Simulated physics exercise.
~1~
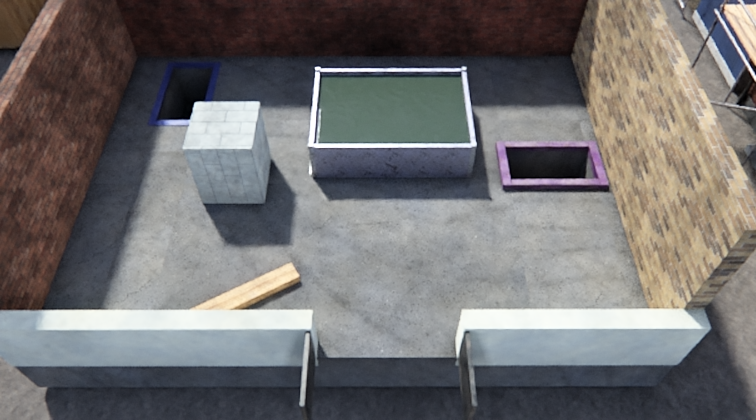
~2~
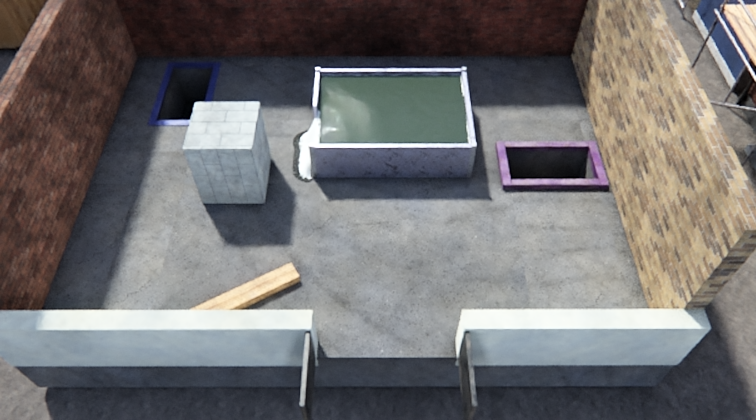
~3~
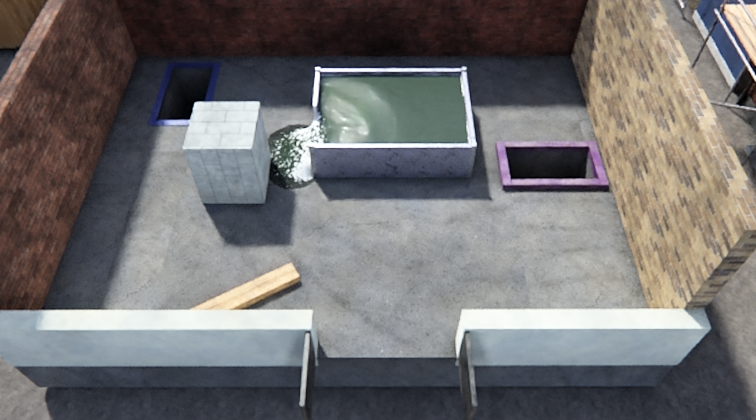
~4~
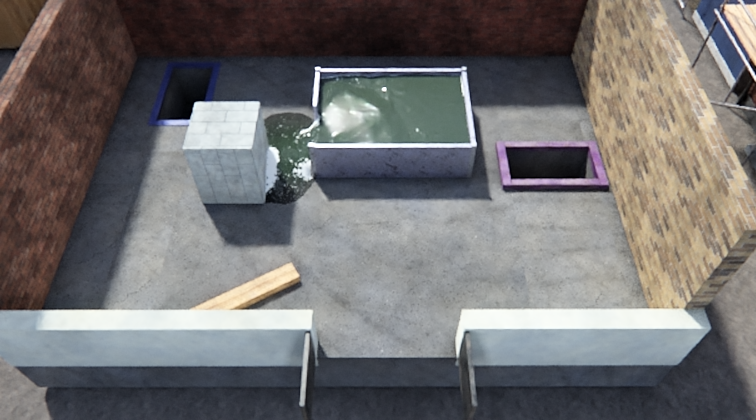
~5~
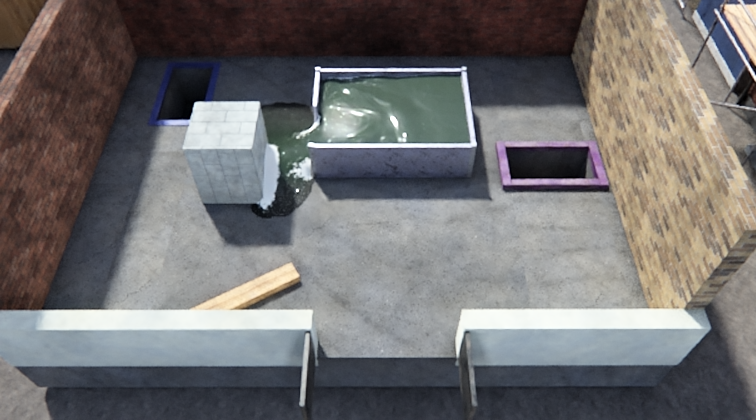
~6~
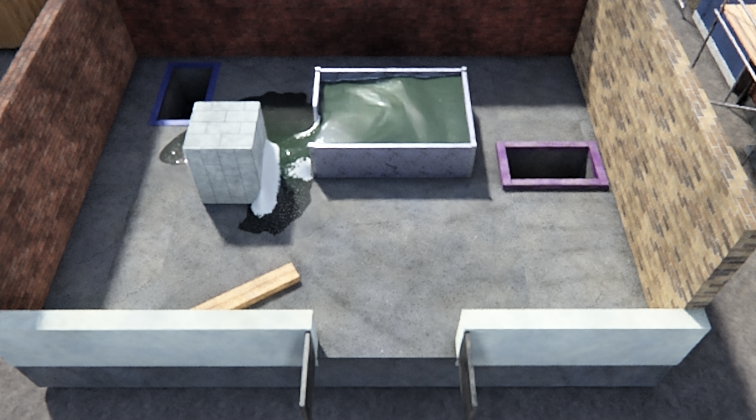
A rectangular tank of dark green water stands toward the back of a grey walled floor, seen from high above the front, with red-brown brick walls left and behind and a tan one right. A pale block, blue-rimmed and purple-rimmed pits, a wooden plank and a gap in the low white front wall surround it. Water bursts from the tank's left side, foams against the block and spreads around it, while the camera stays still.
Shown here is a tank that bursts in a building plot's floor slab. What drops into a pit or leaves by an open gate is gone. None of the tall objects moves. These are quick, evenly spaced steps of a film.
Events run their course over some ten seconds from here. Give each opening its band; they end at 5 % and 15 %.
My prediction: The gate takes in a reasonable amount - five to fifteen per cent, the purple pit takes in a trifling amount - short of five per cent, the blue pit takes in a considerable amount - past fifteen per cent.
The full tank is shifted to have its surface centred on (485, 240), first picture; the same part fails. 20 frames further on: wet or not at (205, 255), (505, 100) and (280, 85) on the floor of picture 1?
So, first one got wet, second one stays dry, third one stays dry.
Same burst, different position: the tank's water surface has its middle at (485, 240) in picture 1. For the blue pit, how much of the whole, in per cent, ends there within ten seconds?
Share for the blue pit - 15 in a hundred.
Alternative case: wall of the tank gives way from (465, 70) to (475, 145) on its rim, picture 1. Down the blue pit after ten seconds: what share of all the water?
Share to the blue pit: 14 in a hundred.
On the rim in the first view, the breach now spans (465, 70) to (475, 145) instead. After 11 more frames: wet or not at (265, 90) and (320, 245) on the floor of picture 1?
First spot spared, second spot spared.
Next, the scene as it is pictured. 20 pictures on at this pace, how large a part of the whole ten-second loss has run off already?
My reading is about 35 per cent.
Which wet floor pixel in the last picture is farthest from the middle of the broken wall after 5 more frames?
The front's farthest point is close to (119, 109).
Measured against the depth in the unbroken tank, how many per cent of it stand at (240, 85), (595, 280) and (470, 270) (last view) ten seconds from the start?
In order: Roughly 2, 4 and 2 in a hundred.
A moment on, water covers 20 % of the floor; the gate 0 %, the purple pit 0 %, the blue pit 2 %.
Next, water covers 35 % of the floor; the gate 0 %, the purple pit 0 %, the blue pit 6 %.
Then, water covers 45 % of the floor; the gate 4 %, the purple pit 0 %, the blue pit 12 %.
Later, water covers 55 % of the floor; the gate 8 %, the purple pit 0 %, the blue pit 21 %.
In the end, water covers 65 % of the floor; the gate 12 %, the purple pit 0 %, the blue pit 31 %.
